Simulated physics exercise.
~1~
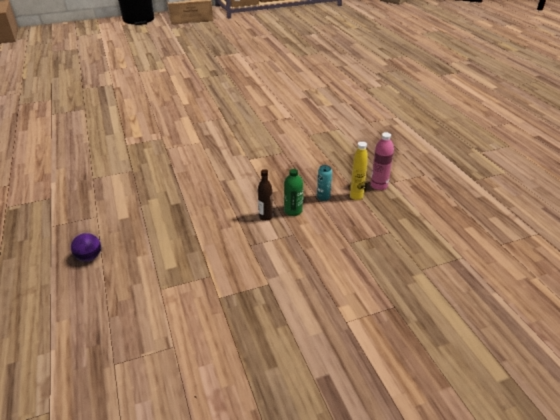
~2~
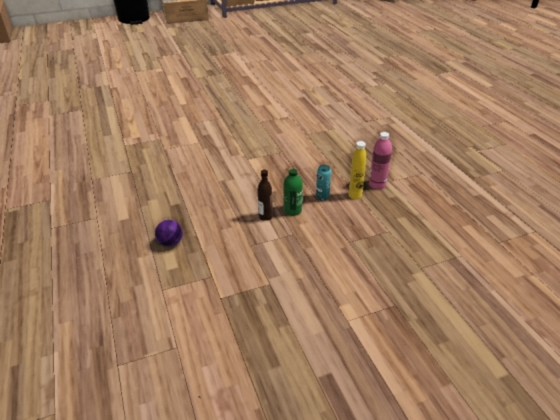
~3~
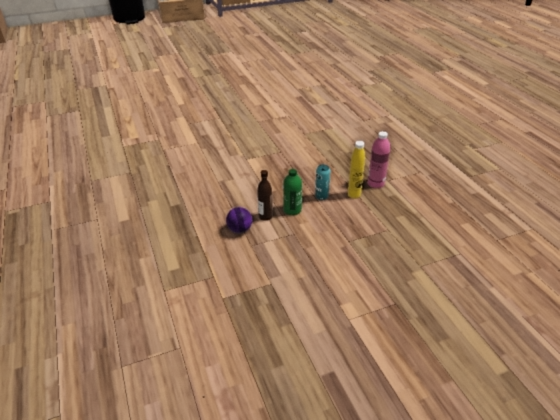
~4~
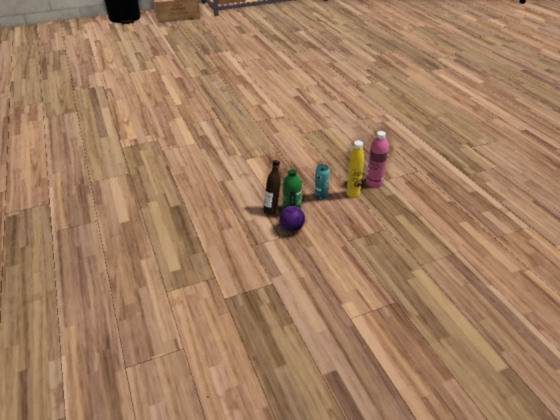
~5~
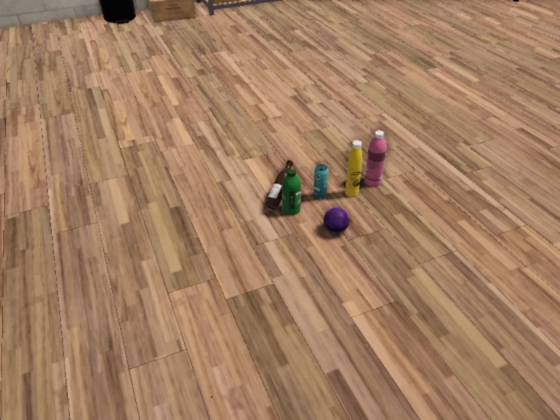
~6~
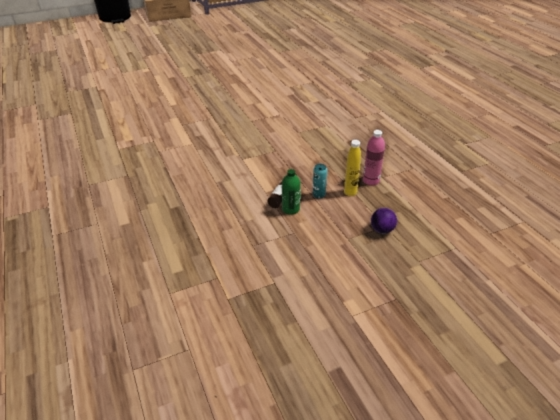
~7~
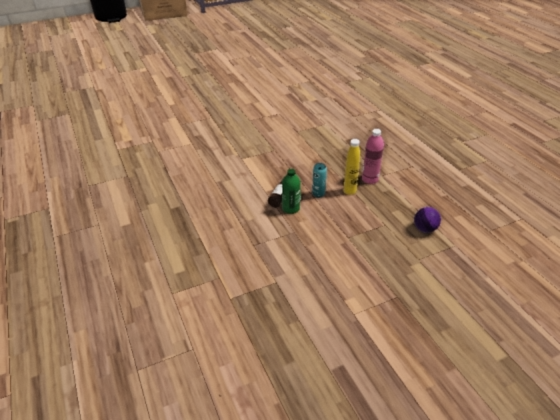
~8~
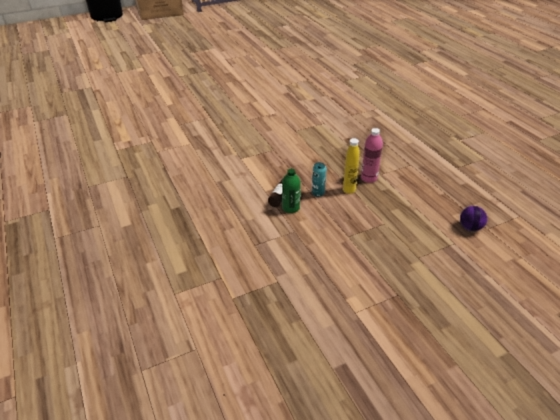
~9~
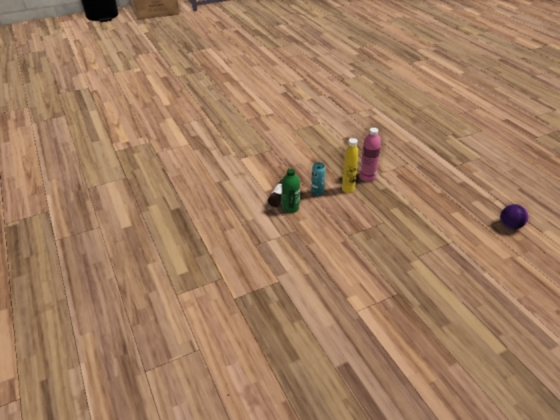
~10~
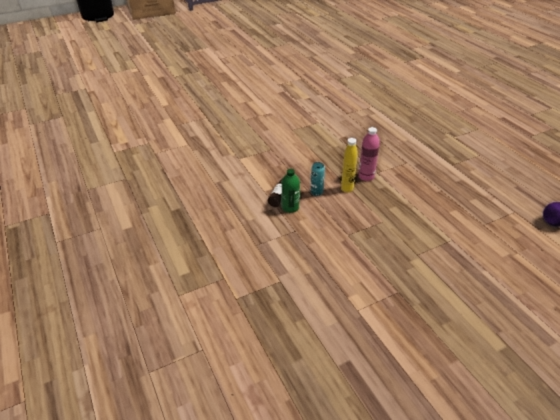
On a wood-plank floor, a purple ball rolled in from the left toward a row of five bottles and knocked over the brown one at the near end, then rolled on past the others to the right edge, leaving the remaining four standing.
